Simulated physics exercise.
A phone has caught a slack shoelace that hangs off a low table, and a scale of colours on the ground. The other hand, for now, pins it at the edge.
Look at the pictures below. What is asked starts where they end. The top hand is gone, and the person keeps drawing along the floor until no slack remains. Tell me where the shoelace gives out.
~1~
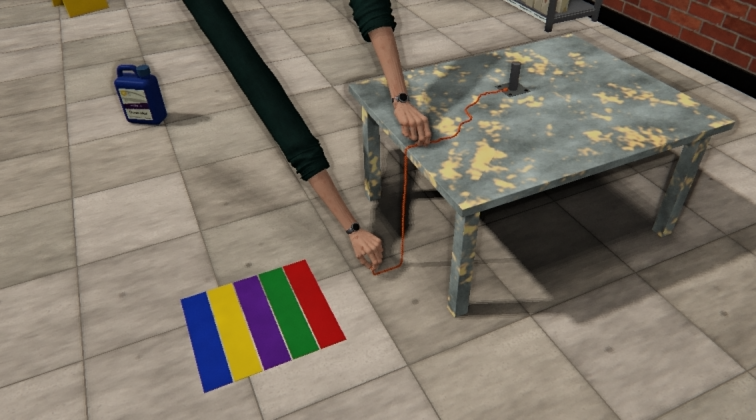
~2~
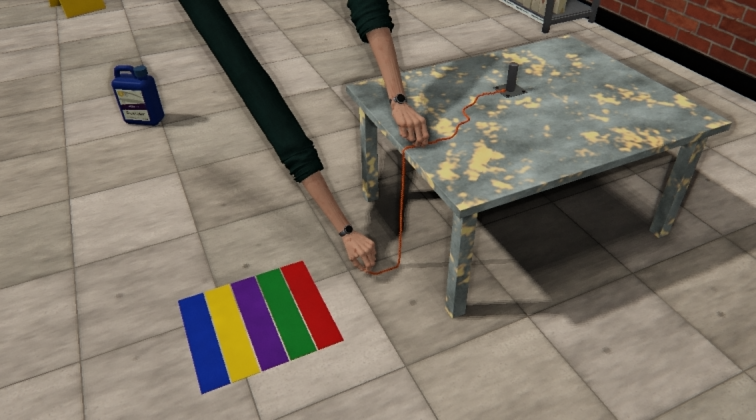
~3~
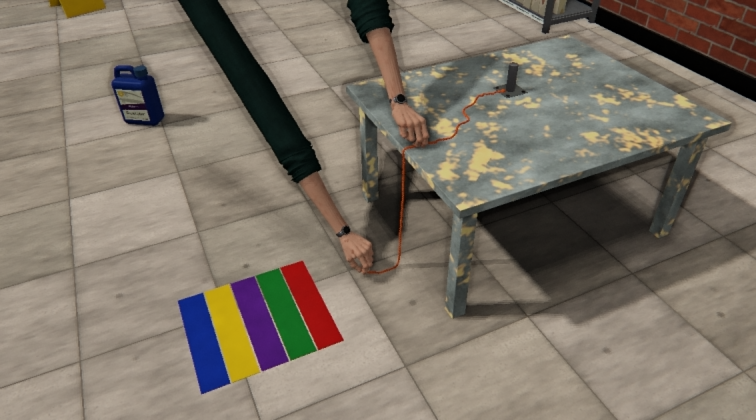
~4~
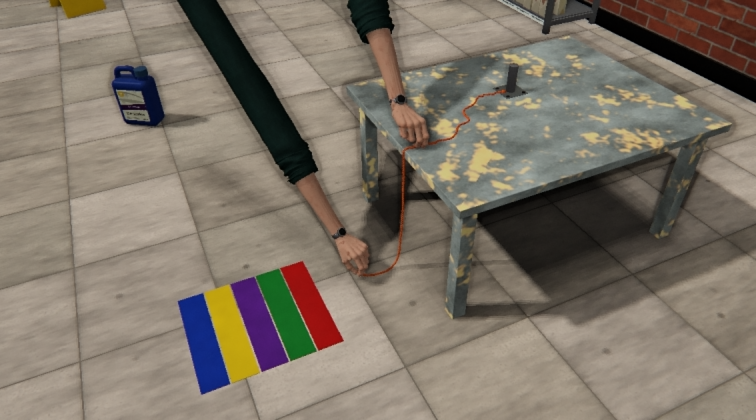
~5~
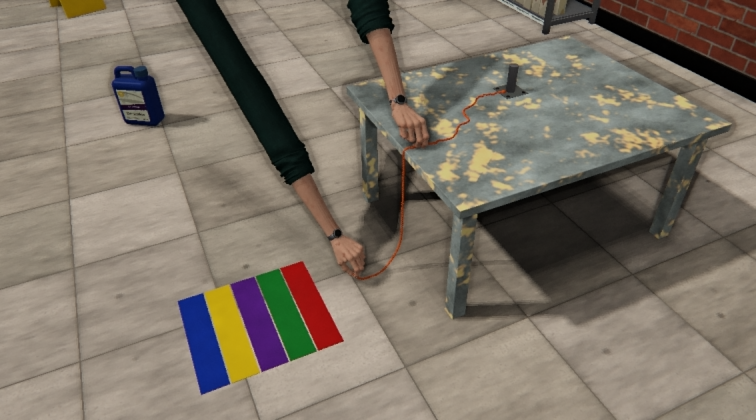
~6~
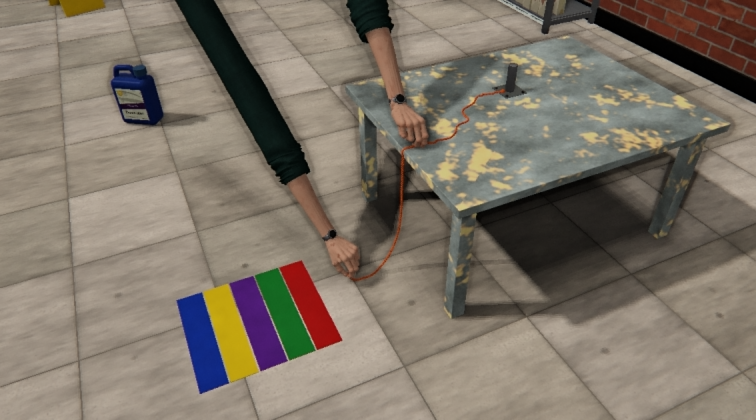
It gives out over the purple strip.
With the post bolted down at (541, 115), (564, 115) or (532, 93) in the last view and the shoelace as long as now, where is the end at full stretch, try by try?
Places per try: (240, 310); (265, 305); (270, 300).
A little later, end near (292, 295); over green.
Next, end near (263, 304); over purple.
When it is tight, end near (246, 310); over purple. It gets as far as the purple strip.
